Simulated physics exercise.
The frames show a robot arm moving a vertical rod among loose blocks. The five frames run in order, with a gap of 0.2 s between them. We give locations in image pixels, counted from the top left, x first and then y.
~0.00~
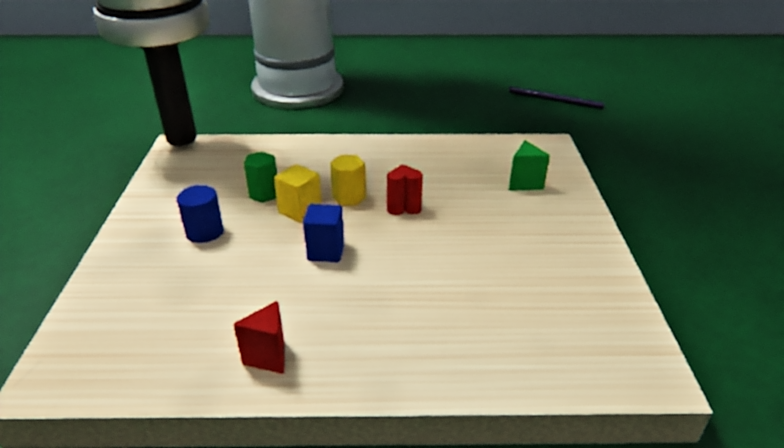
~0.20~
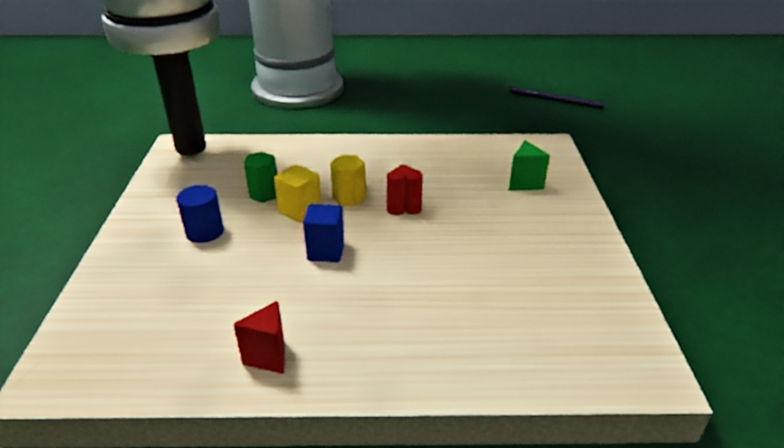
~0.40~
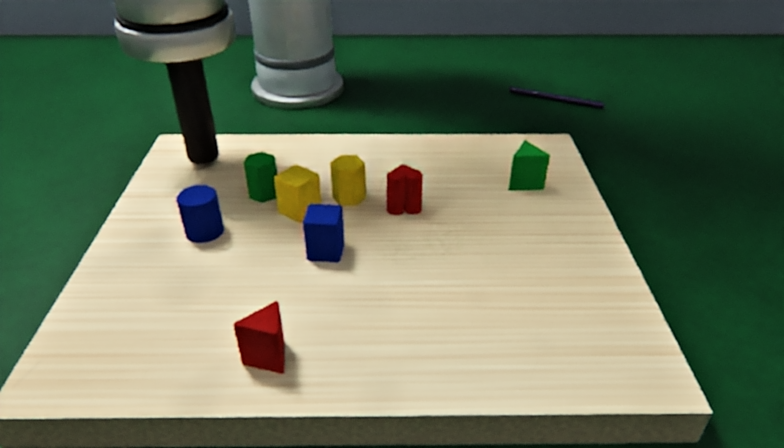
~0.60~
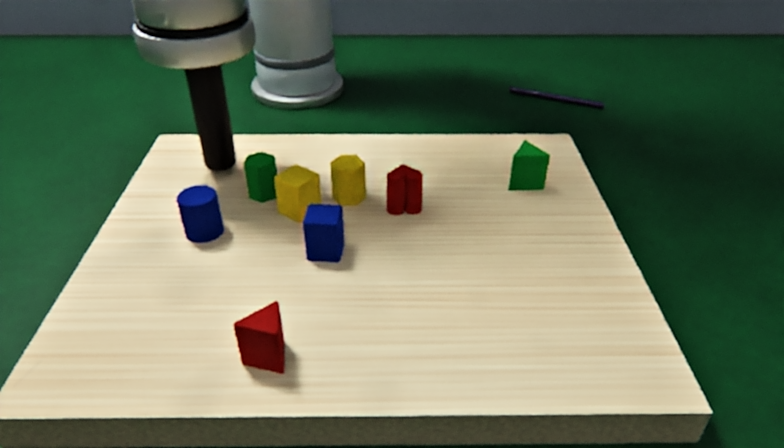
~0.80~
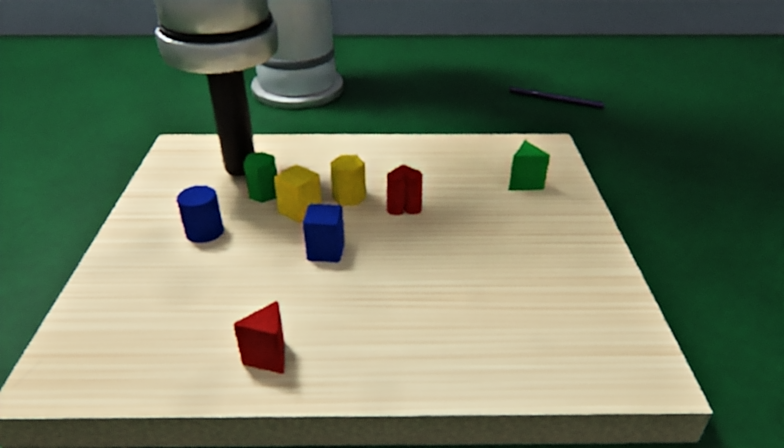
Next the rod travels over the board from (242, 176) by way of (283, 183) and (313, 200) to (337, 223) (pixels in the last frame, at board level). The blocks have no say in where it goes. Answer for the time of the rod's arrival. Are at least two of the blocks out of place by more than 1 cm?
Going by the path, yes.
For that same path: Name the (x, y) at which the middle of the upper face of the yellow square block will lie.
At the end it should sit near (299, 196).
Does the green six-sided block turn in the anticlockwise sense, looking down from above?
Going by the path, no.
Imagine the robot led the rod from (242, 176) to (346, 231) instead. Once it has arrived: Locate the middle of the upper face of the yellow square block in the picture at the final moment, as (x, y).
Roughly at (366, 211).
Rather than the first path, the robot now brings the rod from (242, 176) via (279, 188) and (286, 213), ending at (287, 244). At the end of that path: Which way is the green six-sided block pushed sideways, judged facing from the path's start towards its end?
Facing from start to end, it shifts right.
On the path given first. One third of the way, rod at (282, 177); green six-sided block at (267, 165), turned 45° clockwise.
Two thirds of the way, rod at (312, 194); green six-sided block at (267, 167), turned 60° clockwise; yellow square block at (299, 185), turned 40° clockwise.
At the end, rod at (337, 216); green six-sided block at (267, 167), turned 60° clockwise; yellow square block at (299, 196), turned 100° clockwise; yellow six-sided block in place.
